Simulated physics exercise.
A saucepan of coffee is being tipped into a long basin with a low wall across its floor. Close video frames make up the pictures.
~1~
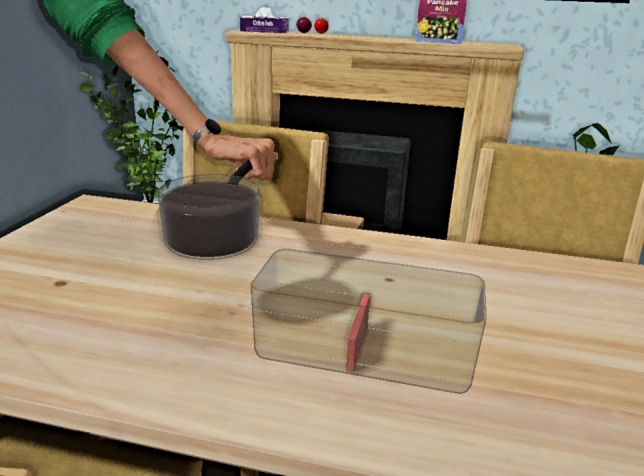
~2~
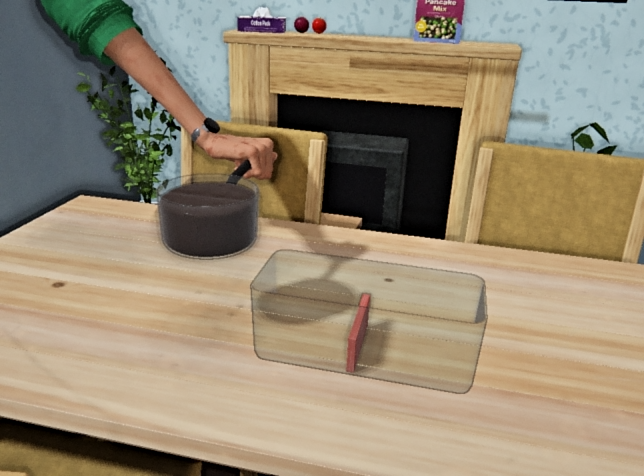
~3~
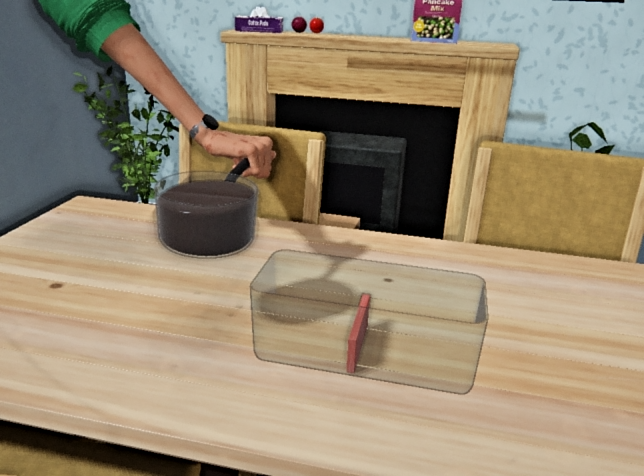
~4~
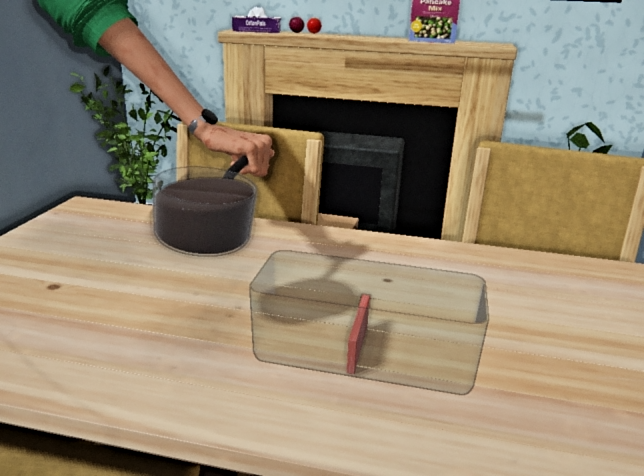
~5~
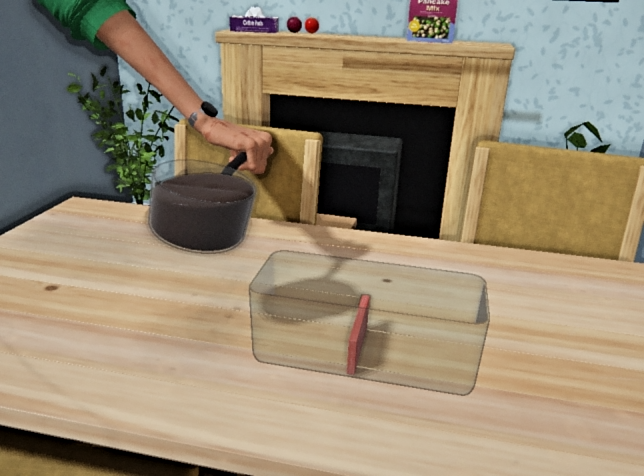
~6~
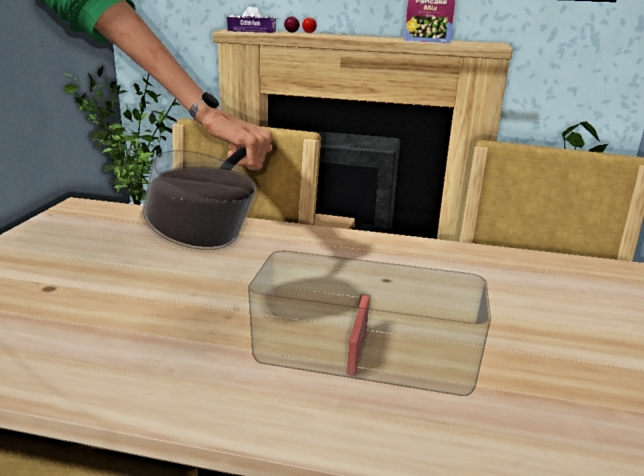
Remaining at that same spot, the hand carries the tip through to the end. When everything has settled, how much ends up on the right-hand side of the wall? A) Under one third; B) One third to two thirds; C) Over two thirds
Option A: Under one third.
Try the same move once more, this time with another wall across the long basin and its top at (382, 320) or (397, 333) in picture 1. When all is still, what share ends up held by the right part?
The first one comes to 10 percent, while the second comes to 25 percent.
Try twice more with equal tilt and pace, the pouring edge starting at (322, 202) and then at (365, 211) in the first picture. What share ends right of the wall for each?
Around 90 percent first, around 90 percent second.
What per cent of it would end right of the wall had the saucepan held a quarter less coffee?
It comes to around 5 percent.
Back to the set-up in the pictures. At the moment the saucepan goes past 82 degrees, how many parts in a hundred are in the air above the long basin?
That works out near 40 percent.
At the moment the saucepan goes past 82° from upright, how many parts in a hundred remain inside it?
I'd reckon near 50 percent is still held at that tilt.
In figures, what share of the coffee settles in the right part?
It comes to some 10 per cent.
A moment on, the saucepan is tipped on its side and 49 per cent is still to pour, 12 is left of the wall and 0 right of it.
Next, the saucepan is tipped right over and 5 per cent is still to pour, 81 is left of the wall and 2 right of it.
Then the saucepan is tipped right over and 0 per cent is still to pour, 86 is left of the wall and 5 right of it.
Later the saucepan is tipped right over and 0 per cent is still to pour, 82 is left of the wall and 8 right of it.
Finally, 82 per cent lies left of the wall, 9 right of it and 10 outside.
